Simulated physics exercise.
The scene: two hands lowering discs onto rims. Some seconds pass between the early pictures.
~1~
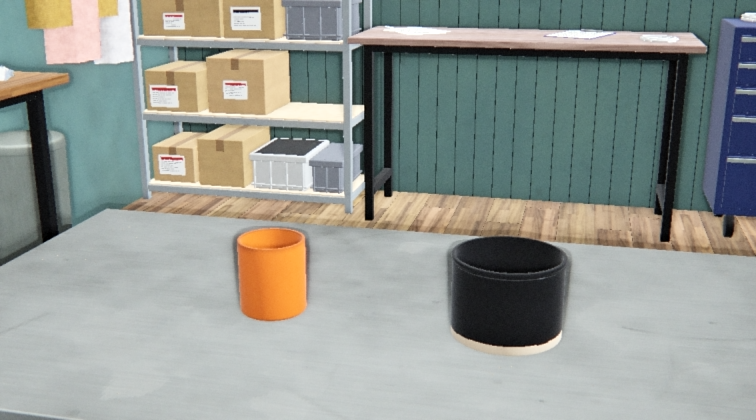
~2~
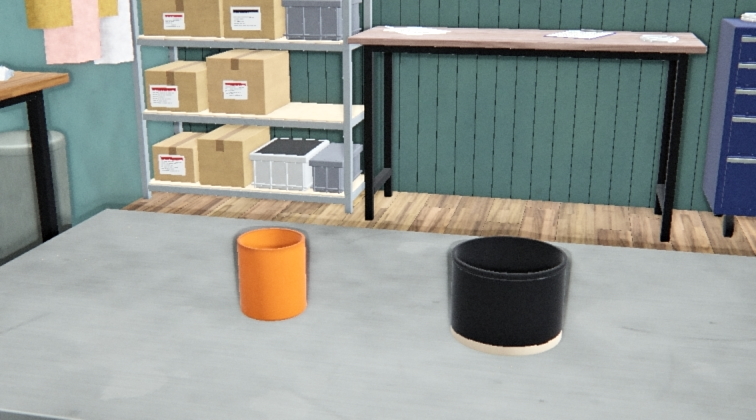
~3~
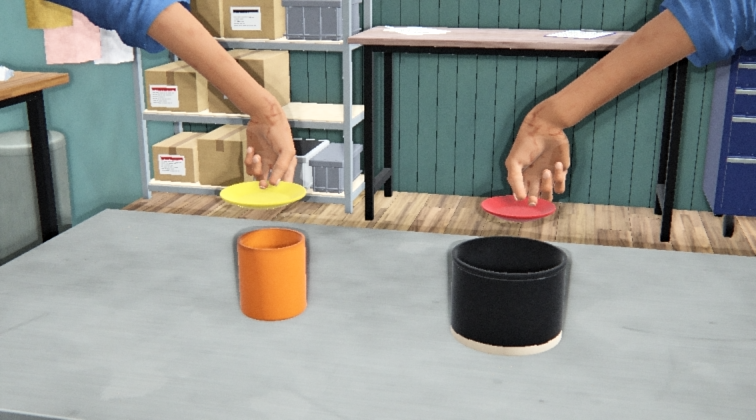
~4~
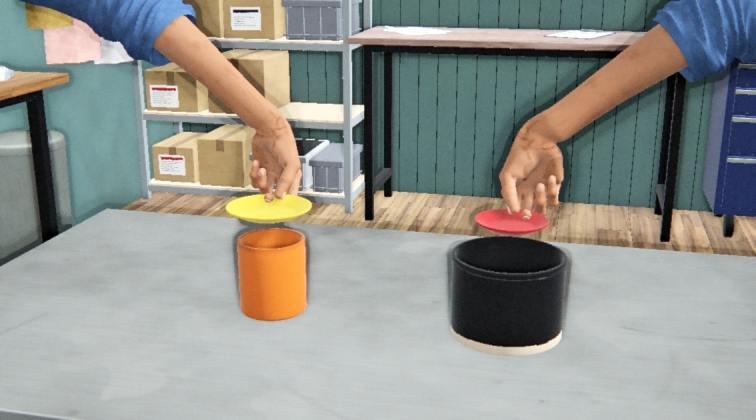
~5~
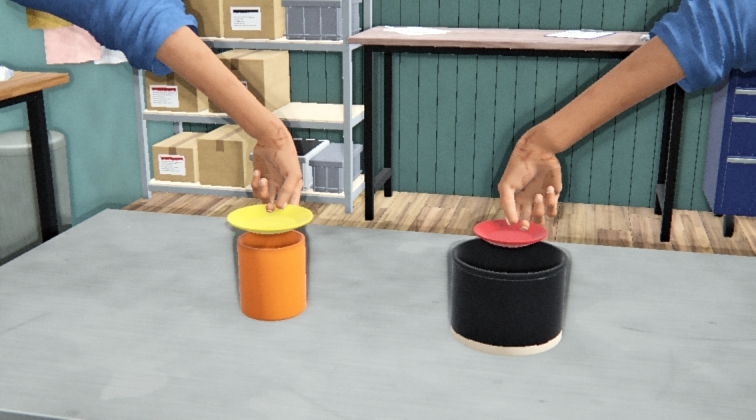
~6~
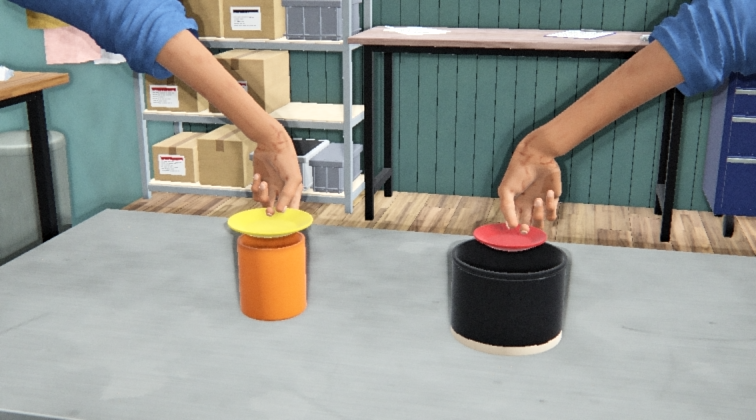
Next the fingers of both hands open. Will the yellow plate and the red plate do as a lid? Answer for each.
As it turns out, the yellow plate covers the opening; the red plate drops inside.
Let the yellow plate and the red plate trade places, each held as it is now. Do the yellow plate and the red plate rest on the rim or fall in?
The yellow plate slips past the rim, the red plate rests on the rim.
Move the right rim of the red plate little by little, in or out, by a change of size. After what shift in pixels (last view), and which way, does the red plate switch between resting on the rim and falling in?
Roughly 20 pixels right.
Then, 0.14 s on from there, yellow plate sitting on the rim near (271, 233); red plate displaced a little near (508, 272).
In the end, the yellow plate works as a lid, near (271, 233); the red plate slips past the rim, near (506, 323).
